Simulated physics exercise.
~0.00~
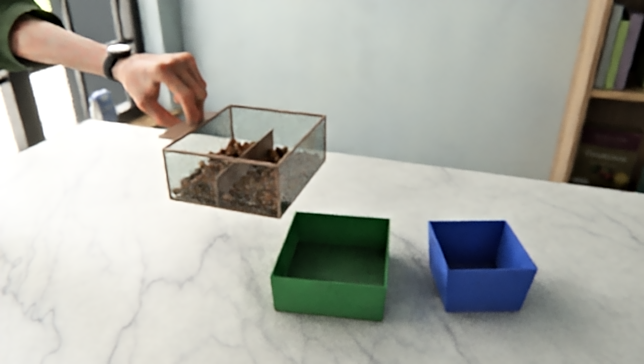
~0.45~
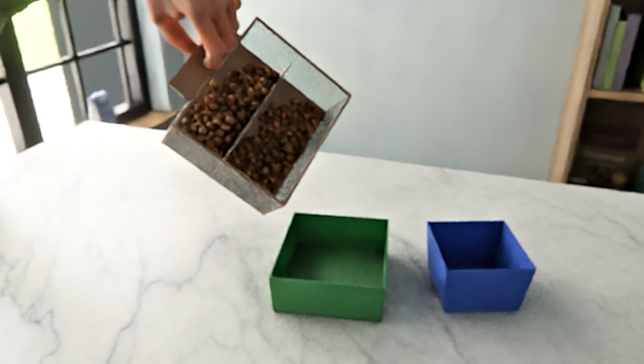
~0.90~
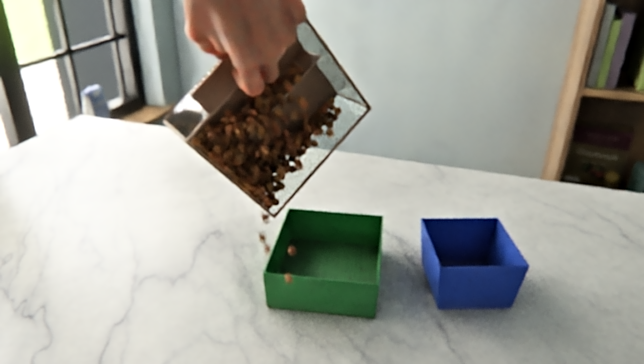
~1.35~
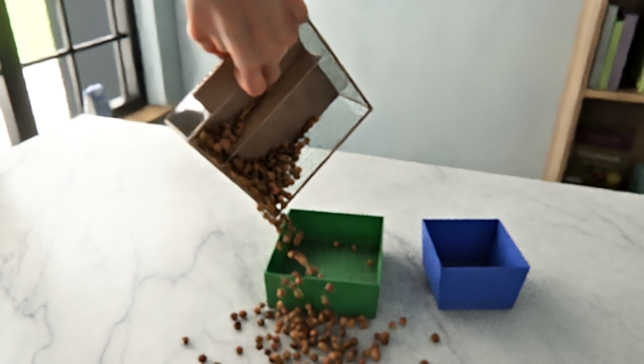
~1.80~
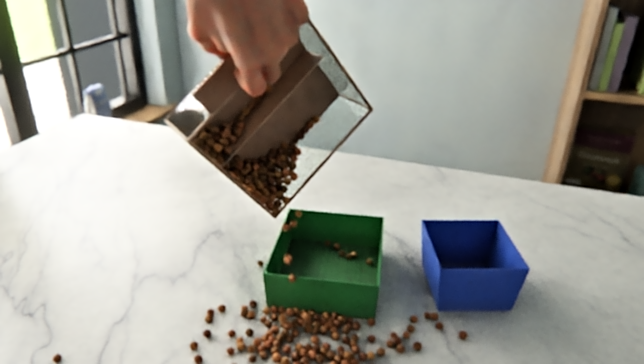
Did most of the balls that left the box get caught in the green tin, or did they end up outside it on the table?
Most of them ended up outside on the table. Only a few were in the green tin, the blue tin stayed empty, and a good share of the balls never left the box.
A hand tipped a clear, divided box of small brown balls over a green tin beside a blue one, paused, then turned it further. Many balls spilled onto the marble table in front of the green tin, while plenty stayed in the box.
